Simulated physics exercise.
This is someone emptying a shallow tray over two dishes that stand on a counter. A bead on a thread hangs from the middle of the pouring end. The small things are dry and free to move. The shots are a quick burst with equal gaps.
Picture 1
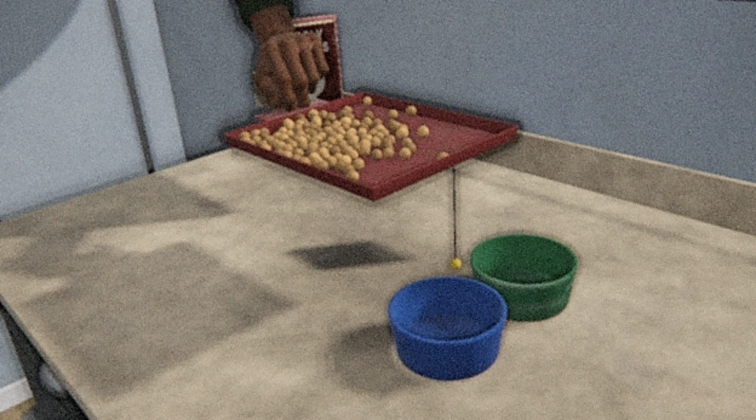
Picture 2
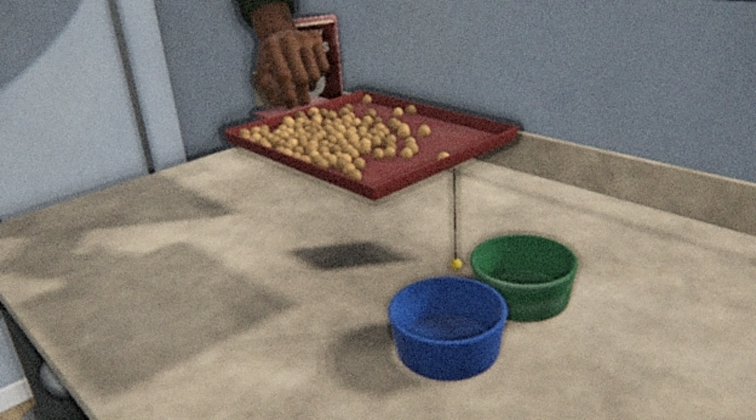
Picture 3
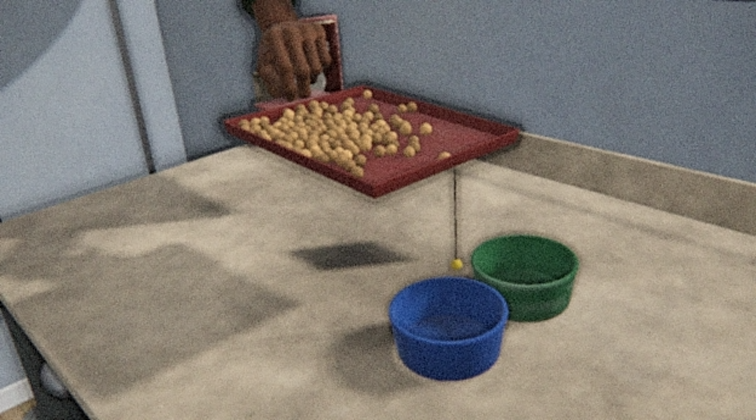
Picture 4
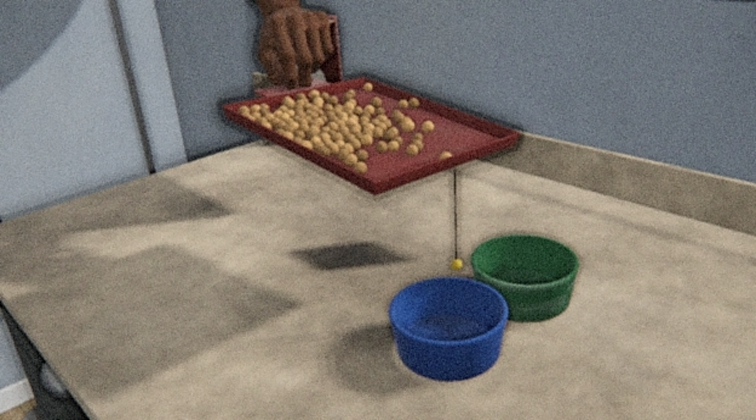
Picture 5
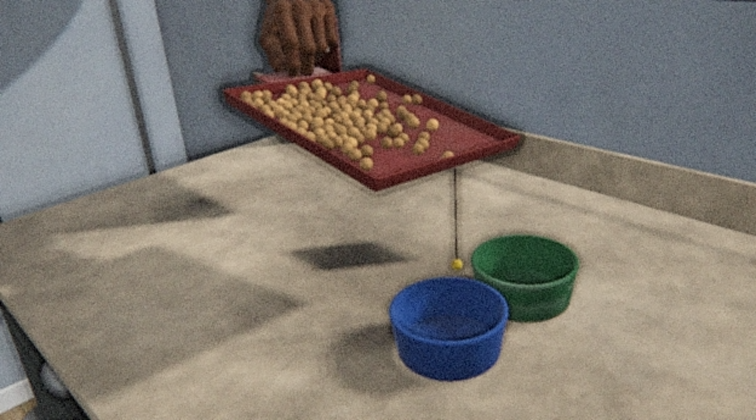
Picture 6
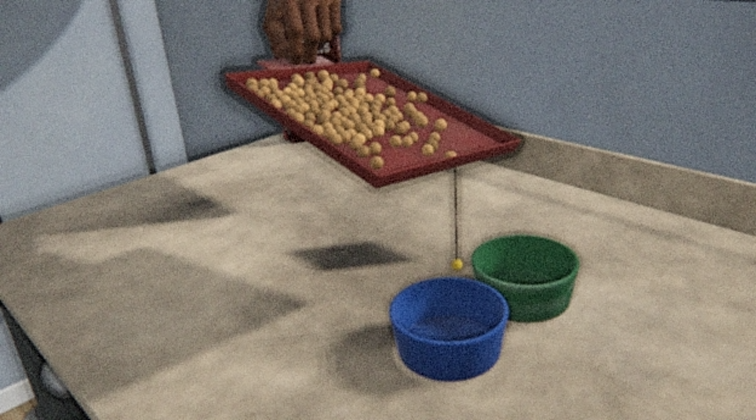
A hand gradually raised the back of a red tray of round wooden beads above a blue dish and a green one, and the beads began rolling toward the tray's lower right corner.
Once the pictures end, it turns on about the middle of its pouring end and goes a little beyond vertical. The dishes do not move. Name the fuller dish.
Fuller: The right-hand dish.
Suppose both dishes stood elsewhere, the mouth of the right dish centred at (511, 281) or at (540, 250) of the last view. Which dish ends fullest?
First the dish on the right, then the dish on the right.
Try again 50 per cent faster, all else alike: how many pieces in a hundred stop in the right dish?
About 80 per cent.
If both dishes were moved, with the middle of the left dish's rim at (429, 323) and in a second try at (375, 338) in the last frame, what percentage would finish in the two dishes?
In turn 50 and 10 in a hundred.
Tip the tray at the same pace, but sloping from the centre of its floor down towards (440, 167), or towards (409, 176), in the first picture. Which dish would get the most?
One: Left. Two: The left dish.
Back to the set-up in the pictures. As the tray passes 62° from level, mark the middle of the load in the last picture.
Around (494, 158).
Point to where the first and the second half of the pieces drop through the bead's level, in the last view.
At about (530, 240), then at (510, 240).
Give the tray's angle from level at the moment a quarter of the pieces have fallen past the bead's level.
Roughly 55°.
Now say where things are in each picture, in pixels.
Corners of the pouring end at (373, 186) and (514, 126), level; middle of the load at (332, 137), round wooden beads; left dish at (492, 347); right dish at (567, 292); bead on its thread at (455, 264), in the first picture.
Corners of the pouring end at (373, 186) and (515, 127), level; middle of the load at (332, 135), in the second picture.
Corners of the pouring end at (374, 184) and (516, 129), tipped barely, lowest at the right corner; middle of the load at (332, 130), in the third picture.
Corners of the pouring end at (376, 180) and (516, 132), tipped a little, lowest at the right corner; middle of the load at (333, 121), a small part on the move, in the fourth picture.
Corners of the pouring end at (377, 177) and (517, 136), tipped a little, lowest at the right corner; middle of the load at (337, 113), a small part on the move, in the fifth picture.
Corners of the pouring end at (379, 174) and (517, 139), tipped clearly, lowest at the right corner; middle of the load at (344, 107), nearly all on the move; left dish at (493, 348); right dish at (568, 292), in the sixth picture.
Soon, tray tipped steeply; about two thirds on the tray; a stray few in the left dish; about a quarter in the right dish; a small part outside both; a small part in the air.
A while on, tray tipped past a quarter turn; a stray few in the left dish; most in the right dish; a small part outside both; a stray few in the air.
Towards the end, tray tipped past a quarter turn; a stray few in the left dish; most in the right dish; about a quarter outside both.
Finally, tray tipped past a quarter turn; a stray few in the left dish; most in the right dish; about a quarter outside both.
